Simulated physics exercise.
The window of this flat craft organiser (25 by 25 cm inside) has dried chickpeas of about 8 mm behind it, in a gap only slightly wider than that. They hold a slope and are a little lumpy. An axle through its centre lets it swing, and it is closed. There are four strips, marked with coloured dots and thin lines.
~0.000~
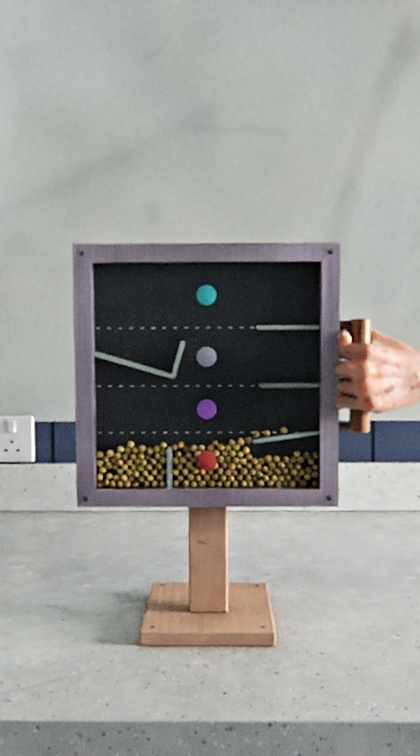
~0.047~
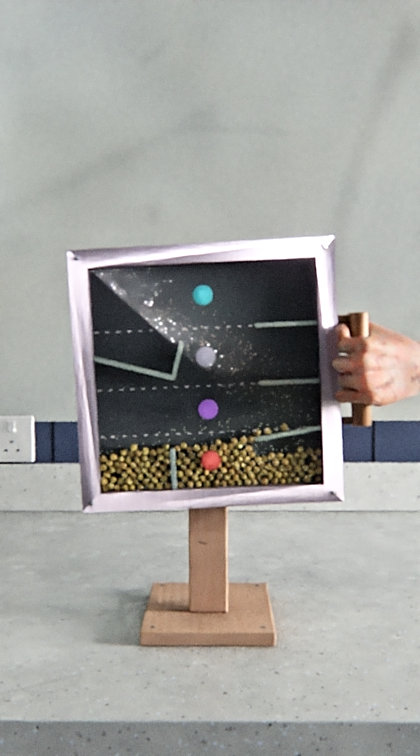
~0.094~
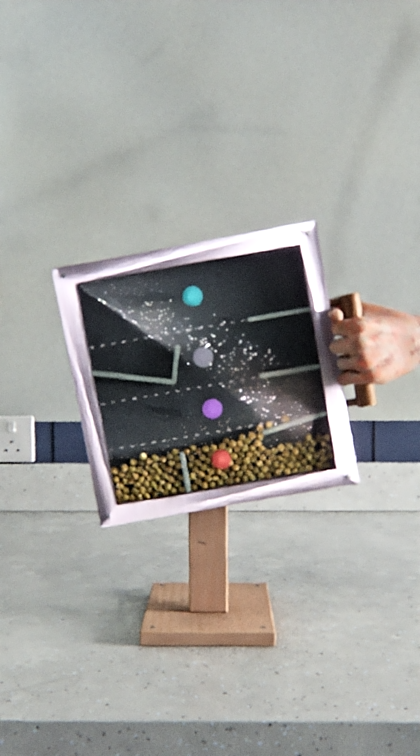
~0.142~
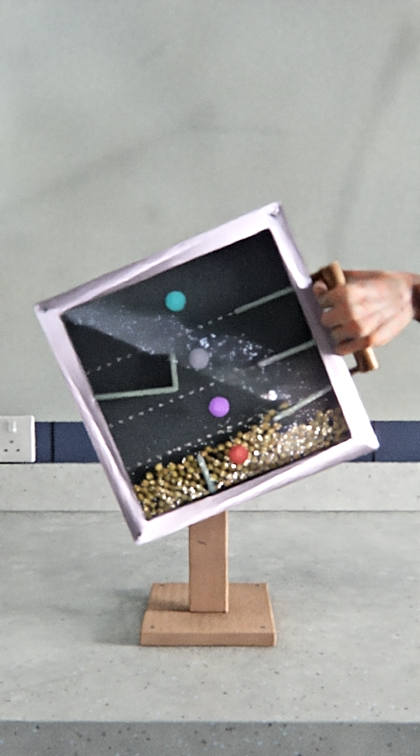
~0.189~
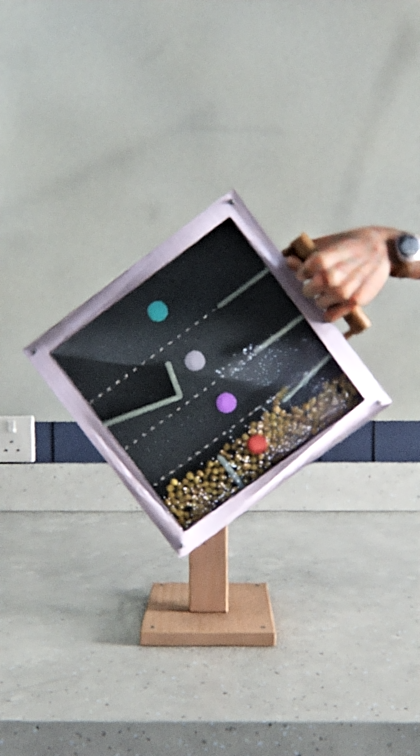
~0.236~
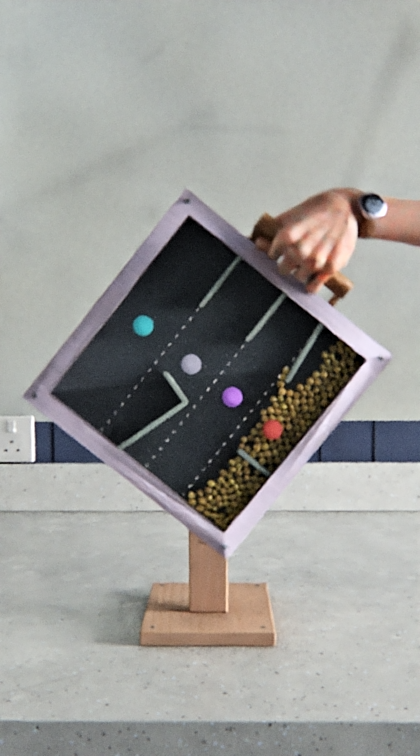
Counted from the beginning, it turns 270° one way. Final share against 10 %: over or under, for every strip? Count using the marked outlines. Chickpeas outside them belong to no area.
Red strip: Over; purple strip: Over; turquoise strip: Over; grey strip: Over.
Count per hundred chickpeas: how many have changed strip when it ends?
About 75 in a hundred.
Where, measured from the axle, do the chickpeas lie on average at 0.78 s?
Right: About 1 cm; below: About 2 cm.
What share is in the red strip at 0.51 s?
Share: Near 75 per cent.
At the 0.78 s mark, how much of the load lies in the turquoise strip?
That part holds about 30 percent of it.
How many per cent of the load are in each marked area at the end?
In per cent: Red strip holds 25, purple strip holds 30, turquoise strip holds 30, grey strip holds 20.
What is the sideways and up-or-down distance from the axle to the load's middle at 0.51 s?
8 cm right, 3 cm above.
After 0.51 s, it stands 135° anticlockwise; the chickpeas' middle is 8 cm right of and 3 cm above the centre; red 75 %, purple 15 %, grey 10 %.
After 0.78 s, it has come round 218° anticlockwise; the chickpeas' middle is 1 cm right of and 2 cm below the centre; red 10 %, purple 30 %, turquoise 30 %, grey 30 %.
After 1.02 s, it has come round 270° anticlockwise; the chickpeas' middle is in line with and 7 cm below the centre; red 20 %, purple 35 %, turquoise 30 %, grey 20 %.
All still by 1.8 s, it has come round 270° anticlockwise; red 25 %, purple 30 %, turquoise 30 %, grey 20 %.
